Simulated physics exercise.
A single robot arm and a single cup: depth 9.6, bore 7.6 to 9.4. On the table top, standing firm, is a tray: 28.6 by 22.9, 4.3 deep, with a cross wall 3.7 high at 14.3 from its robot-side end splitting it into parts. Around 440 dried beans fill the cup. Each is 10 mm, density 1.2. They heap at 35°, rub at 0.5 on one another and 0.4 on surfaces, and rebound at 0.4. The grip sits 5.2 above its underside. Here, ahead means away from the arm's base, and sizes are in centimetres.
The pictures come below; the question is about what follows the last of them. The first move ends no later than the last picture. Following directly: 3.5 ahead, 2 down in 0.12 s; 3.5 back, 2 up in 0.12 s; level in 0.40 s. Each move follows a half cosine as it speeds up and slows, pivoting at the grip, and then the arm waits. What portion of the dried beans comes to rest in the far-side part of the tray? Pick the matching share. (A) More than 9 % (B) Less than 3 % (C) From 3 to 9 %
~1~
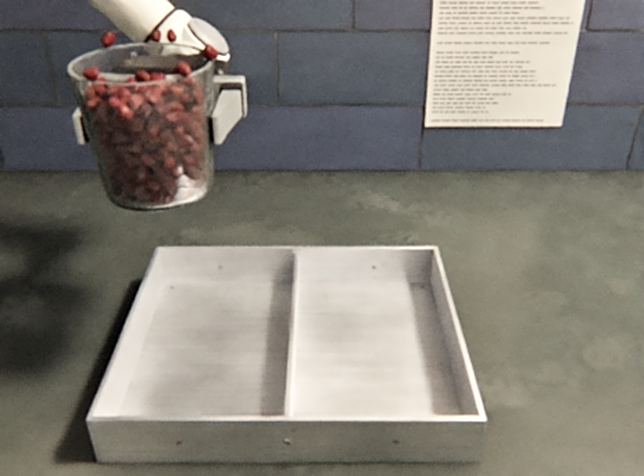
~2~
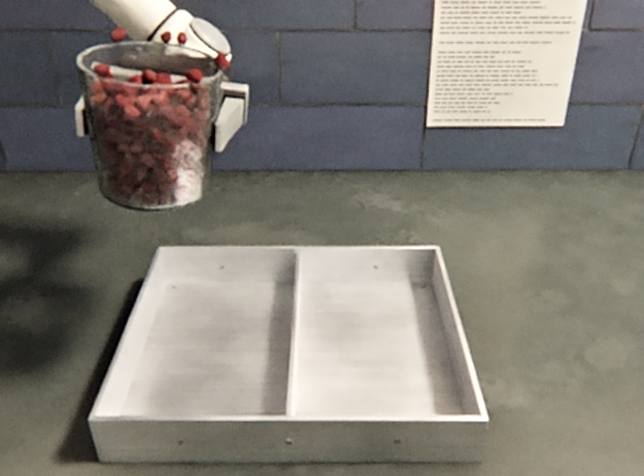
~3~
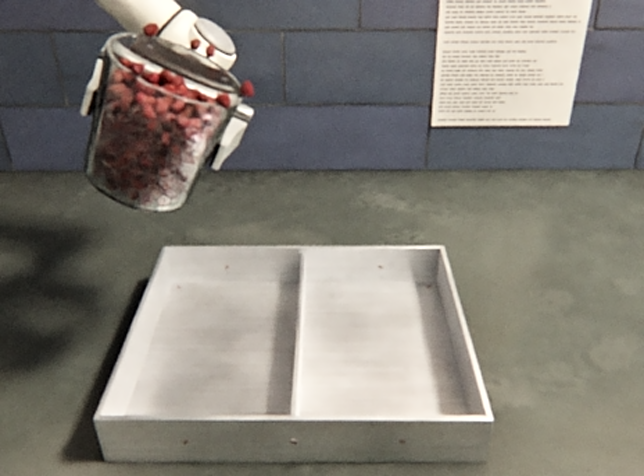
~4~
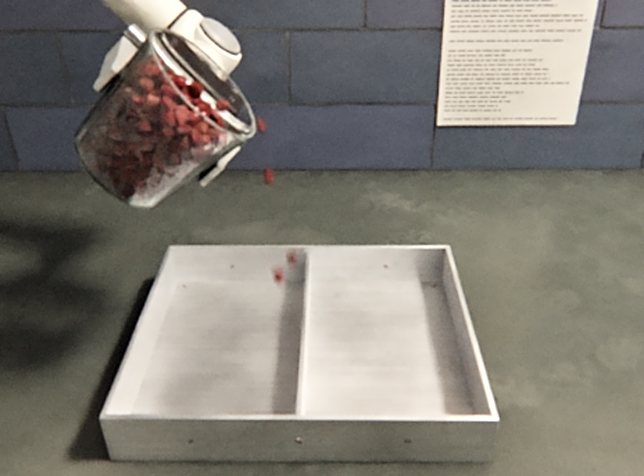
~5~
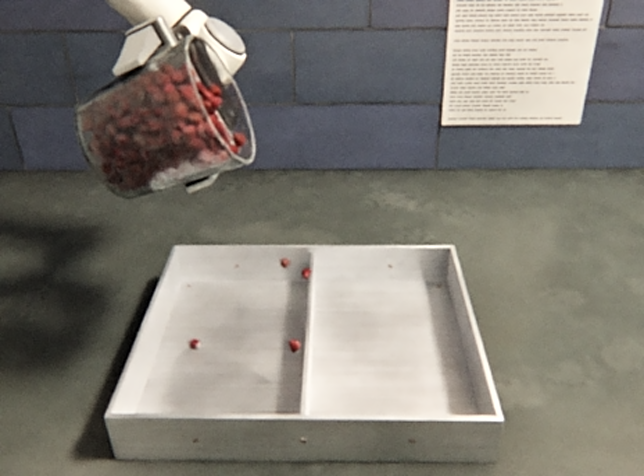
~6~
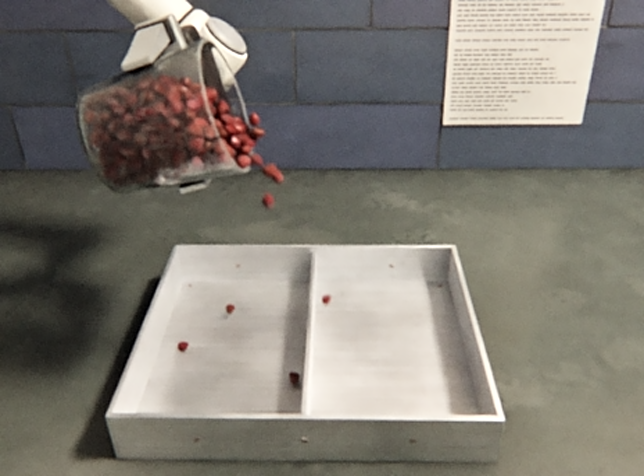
Option A: More than 9 %.
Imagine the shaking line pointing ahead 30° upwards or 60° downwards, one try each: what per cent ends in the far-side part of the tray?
It comes to around 40 per cent on the first try and around 5 per cent on the second.
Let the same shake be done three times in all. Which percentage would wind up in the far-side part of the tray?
Then roughly 25 percent.
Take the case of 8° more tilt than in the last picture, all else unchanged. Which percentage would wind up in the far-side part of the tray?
Roughly 25 in a hundred.
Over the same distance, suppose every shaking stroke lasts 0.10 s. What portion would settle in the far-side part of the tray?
Roughly 20 percent then.
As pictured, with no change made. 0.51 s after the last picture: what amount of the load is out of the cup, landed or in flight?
Share out so far: Near 20 %.
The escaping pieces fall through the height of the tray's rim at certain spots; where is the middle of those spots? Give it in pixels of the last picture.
I'd put it somewhere near (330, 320).
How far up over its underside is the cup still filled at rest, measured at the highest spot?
About 9.5 cm.
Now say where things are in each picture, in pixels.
Cup middle at (152, 129), level; upper third of the load around (148, 102), from x 90 to 210, top at y 35; 435 in the cup, in the first frame.
Cup middle at (153, 129), tilted 7° forward; upper third of the load around (151, 102), from x 95 to 220, top at y 35, in the second frame.
Cup middle at (156, 129), tilted 26° forward; upper third of the load around (150, 103), from x 95 to 245, top at y 30, in the third frame.
Cup middle at (160, 127), tilted 48° forward; upper third of the load around (153, 102), from x 90 to 290, top at y 60; 431 in the cup, 4 in flight or on a rim, in the fourth frame.
Cup middle at (164, 126), tilted 67° forward; upper third of the load around (158, 100), from x 90 to 305, top at y 70; 431 in the cup, 4 in the robot-side part, in the fifth frame.
Cup middle at (165, 125), tilted 74° forward; upper third of the load around (150, 105), from x 90 to 325, top at y 80; 428 in the cup, 3 in the robot-side part, 1 in the far-side part, 3 in flight or on a rim, in the sixth frame.
Then, 0.26 s later, tilted 74° forward, highest piece 25 above the table; 362 in the cup, 11 in the far-side part, 4 in the robot-side part, 58 in flight or on a rim.
Then, 0.51 s later, tilted 17° forward, highest piece 27 above the table; 338 in the cup, 68 in the far-side part, 28 in the robot-side part, 1 in flight or on a rim.
Then, 0.84 s later, level, highest piece 27 above the table; 338 in the cup, 69 in the far-side part, 28 in the robot-side part.
Then, 1.89 s later, level, highest piece 27 above the table; 338 in the cup, 69 in the far-side part, 28 in the robot-side part.
At rest, 338 in the cup, 69 in the far-side part, 28 in the robot-side part. That is 16 % in the far-side part of the tray.
